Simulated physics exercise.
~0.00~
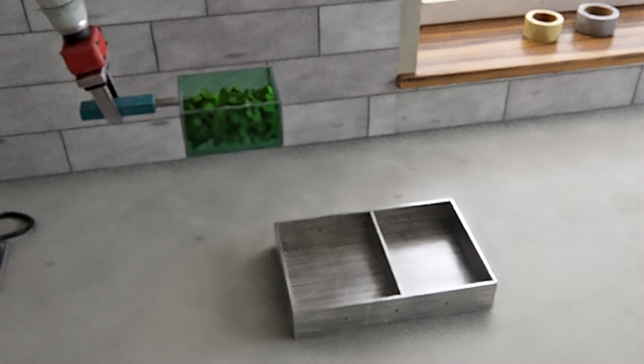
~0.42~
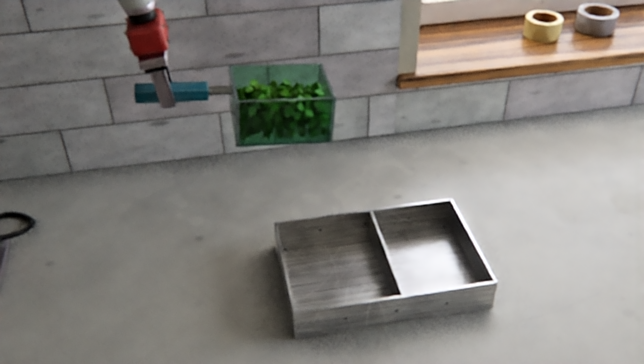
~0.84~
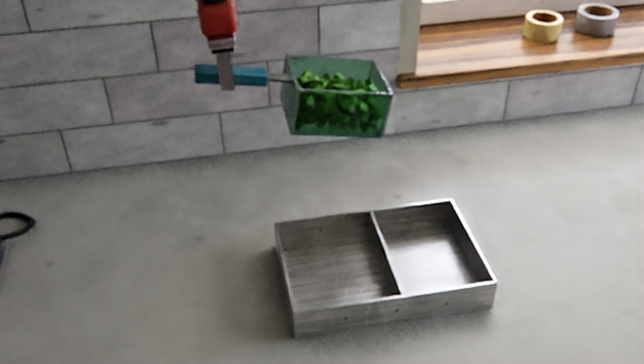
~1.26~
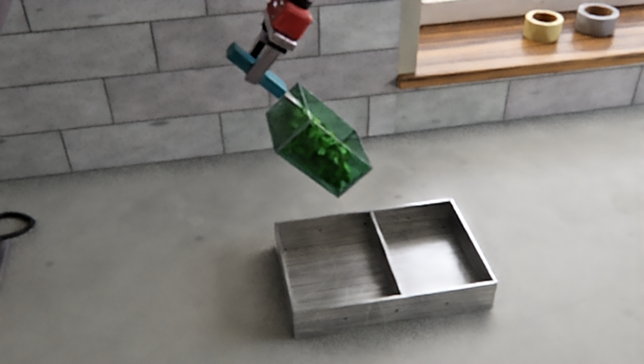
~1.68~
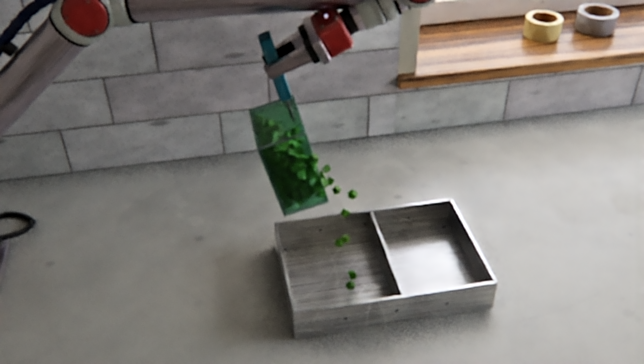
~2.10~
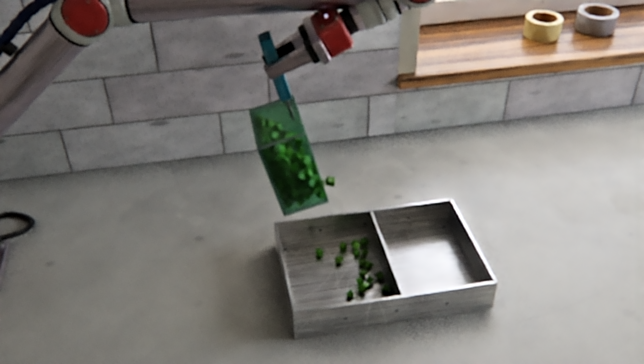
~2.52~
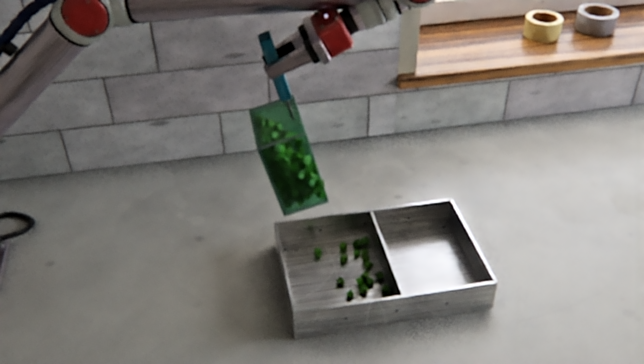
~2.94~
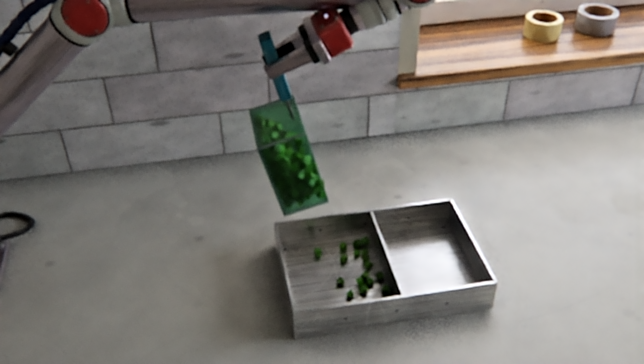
Robot arm carrying a clear green box of diced vegetables rightward, tipping it steeply and spilling some into a divided tray's left compartment.
